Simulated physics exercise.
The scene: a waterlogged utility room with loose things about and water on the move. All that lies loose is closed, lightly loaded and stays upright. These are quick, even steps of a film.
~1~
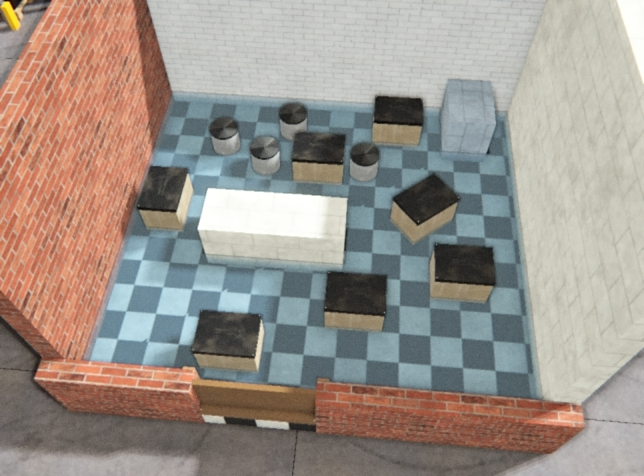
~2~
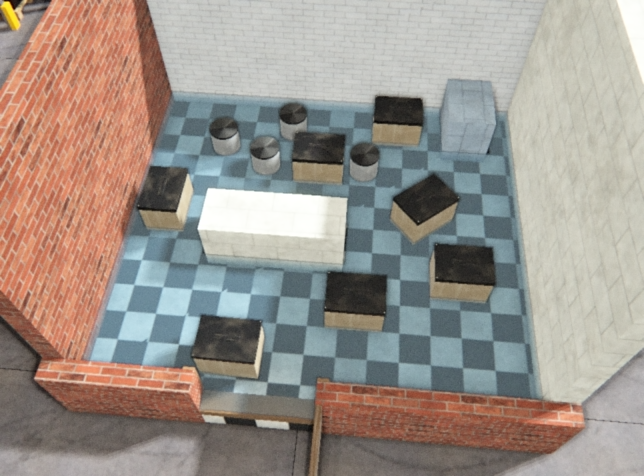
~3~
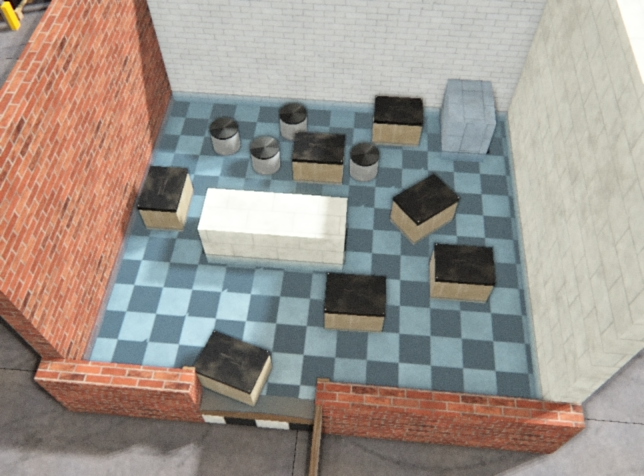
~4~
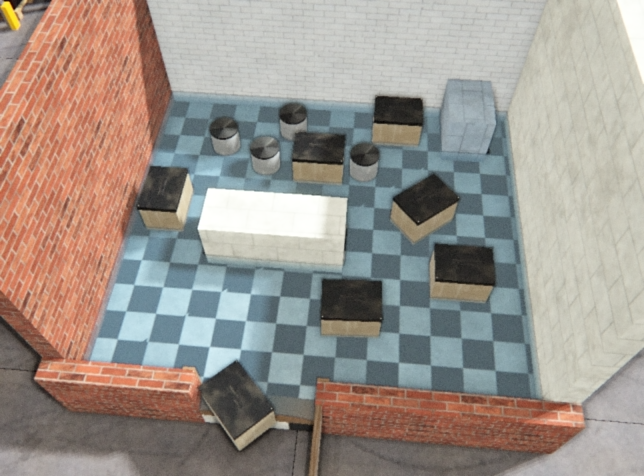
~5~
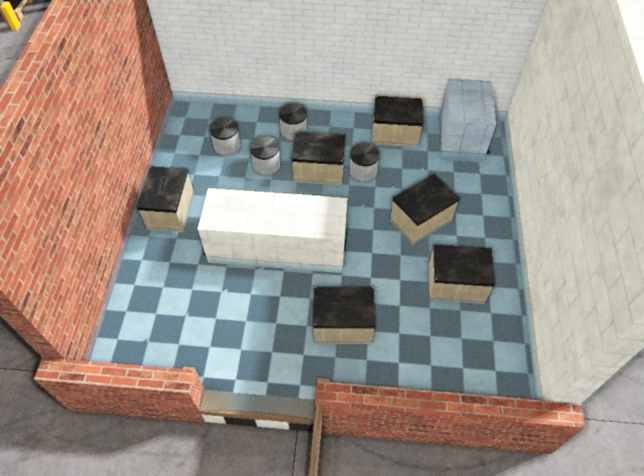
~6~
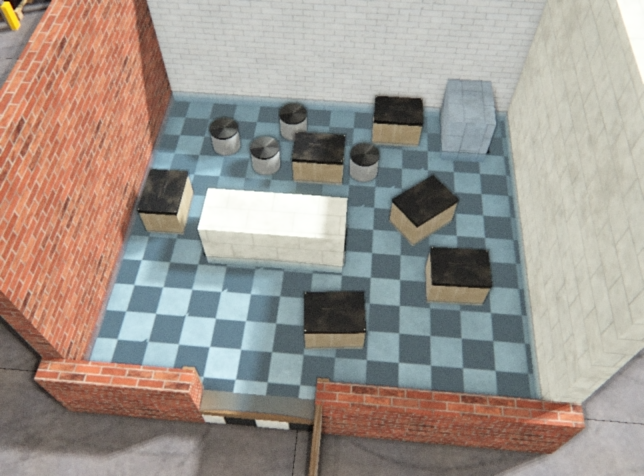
A wooden gate in the low brick wall swings open at the front of a room with a blue checkered floor. The dark-topped chest nearest the opening turns, slides out through it and leaves view, while another to its right drifts slightly left and forward; the rest barely move.
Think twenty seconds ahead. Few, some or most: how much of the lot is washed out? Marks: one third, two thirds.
Share: Between one and two thirds.
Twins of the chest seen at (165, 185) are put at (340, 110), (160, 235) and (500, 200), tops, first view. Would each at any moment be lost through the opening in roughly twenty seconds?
As listed: Still in, gone, no.
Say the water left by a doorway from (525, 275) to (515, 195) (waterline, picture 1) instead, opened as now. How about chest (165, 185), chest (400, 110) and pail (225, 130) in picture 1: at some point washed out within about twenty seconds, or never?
In turn: Left behind, gone, still in.
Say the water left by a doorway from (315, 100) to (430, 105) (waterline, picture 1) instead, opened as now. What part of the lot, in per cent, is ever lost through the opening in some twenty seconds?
Near 90 in a hundred.
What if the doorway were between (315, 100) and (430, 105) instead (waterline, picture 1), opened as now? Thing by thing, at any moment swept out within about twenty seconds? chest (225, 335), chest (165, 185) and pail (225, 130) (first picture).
In turn: Left behind, gone, gone.
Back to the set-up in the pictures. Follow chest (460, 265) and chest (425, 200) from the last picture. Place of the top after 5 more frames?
Close to (444, 292) and (422, 225).
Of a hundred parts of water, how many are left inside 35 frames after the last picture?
Some 56 per cent.
A moment on, 1 of 11 are out; 10 afloat.
Next, 2 of 11 are out; 9 afloat.
Later, 5 of 11 are out; 6 afloat.
In the end, 5 of 11 are out; 6 afloat.
